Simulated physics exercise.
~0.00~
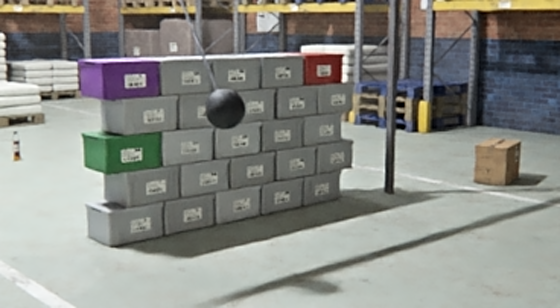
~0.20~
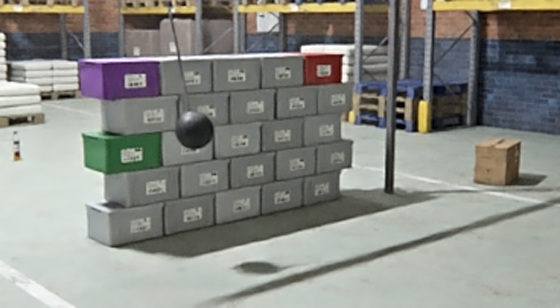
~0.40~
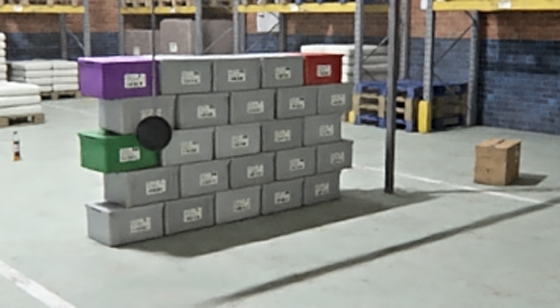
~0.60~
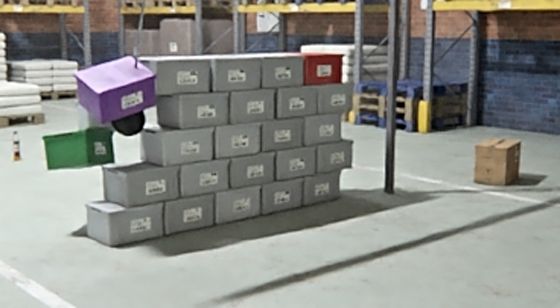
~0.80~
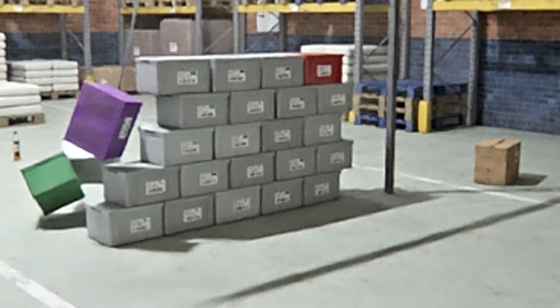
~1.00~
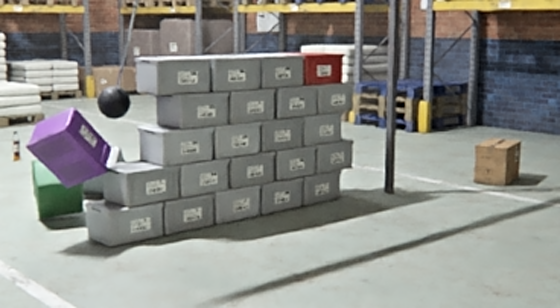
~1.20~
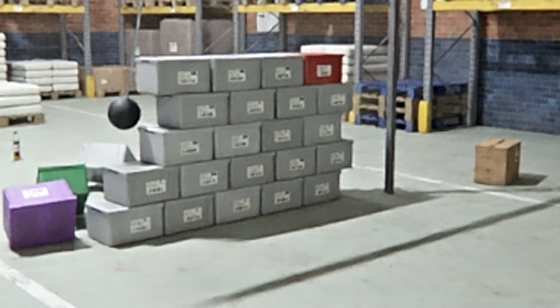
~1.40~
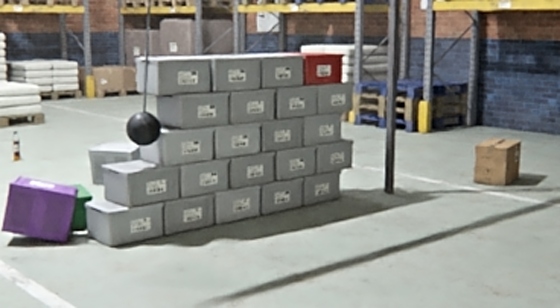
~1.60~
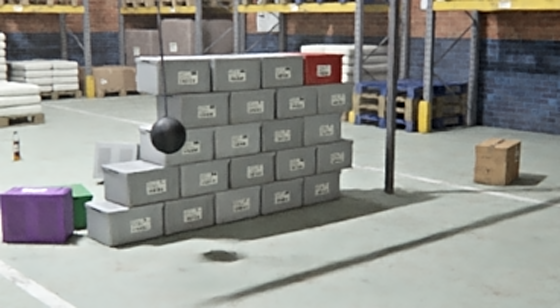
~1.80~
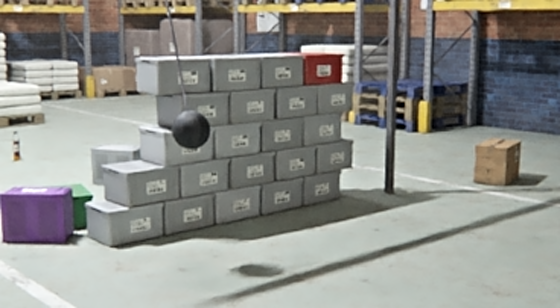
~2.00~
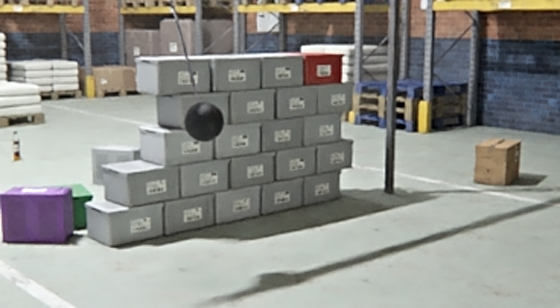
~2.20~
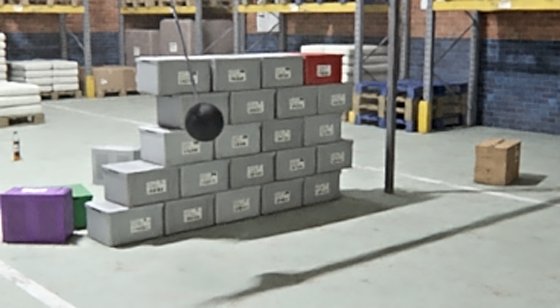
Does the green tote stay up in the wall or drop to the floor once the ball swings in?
The green tote drops. It is knocked out of the left end of the wall and ends up on the floor, partly hidden behind the purple tote.
